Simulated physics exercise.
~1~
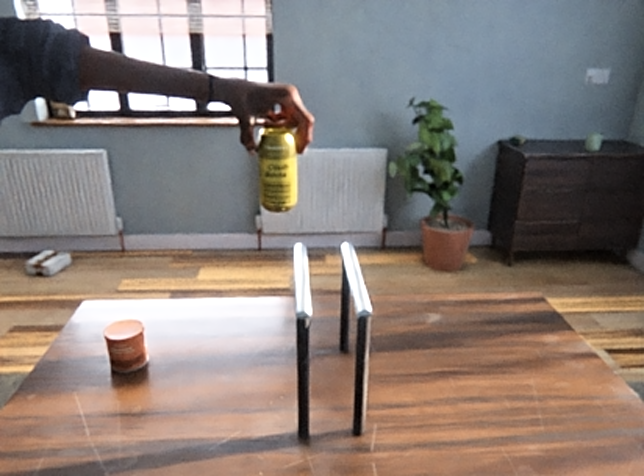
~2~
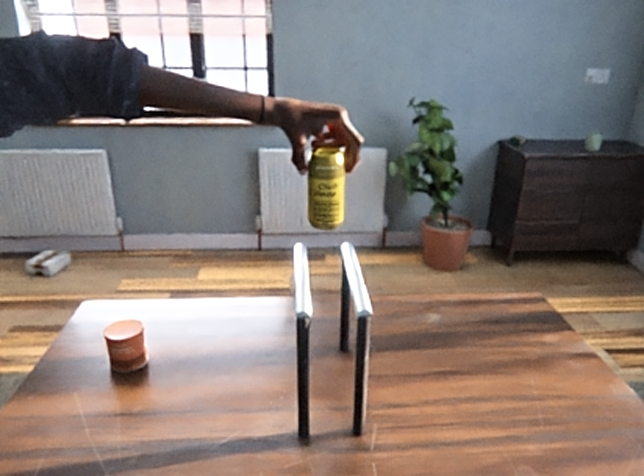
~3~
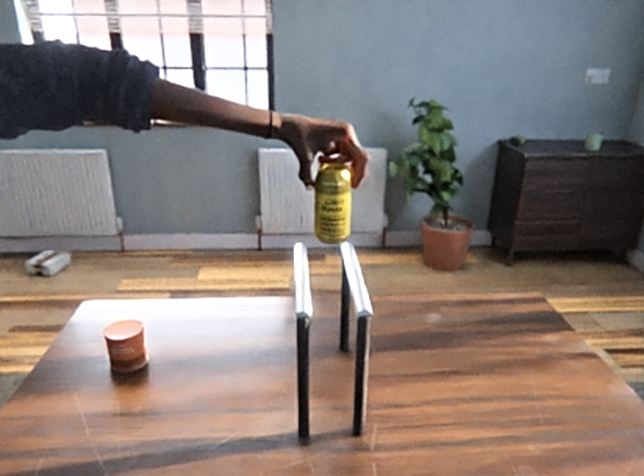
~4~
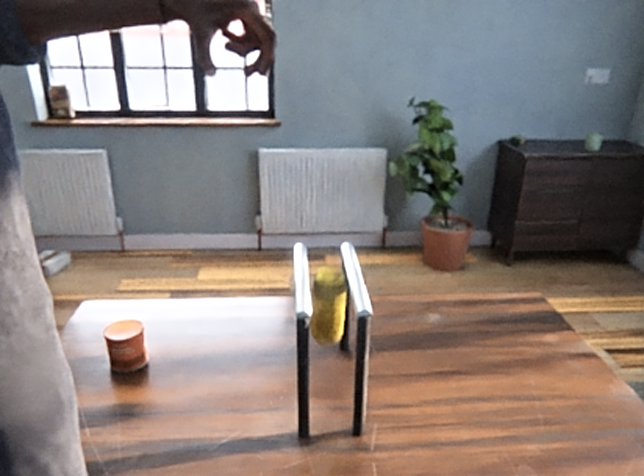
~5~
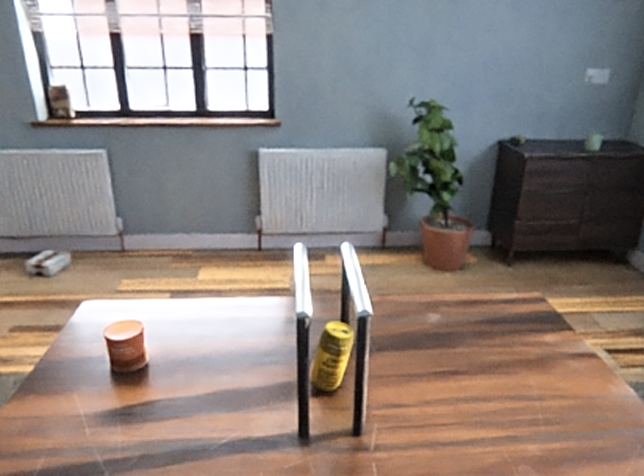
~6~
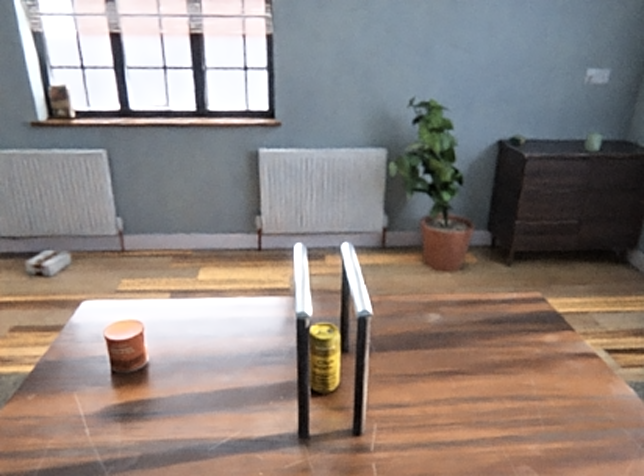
Yellow can lowered by a hand over the slot between two upright ledges, dropping through, tilting, and settling upright on the table.
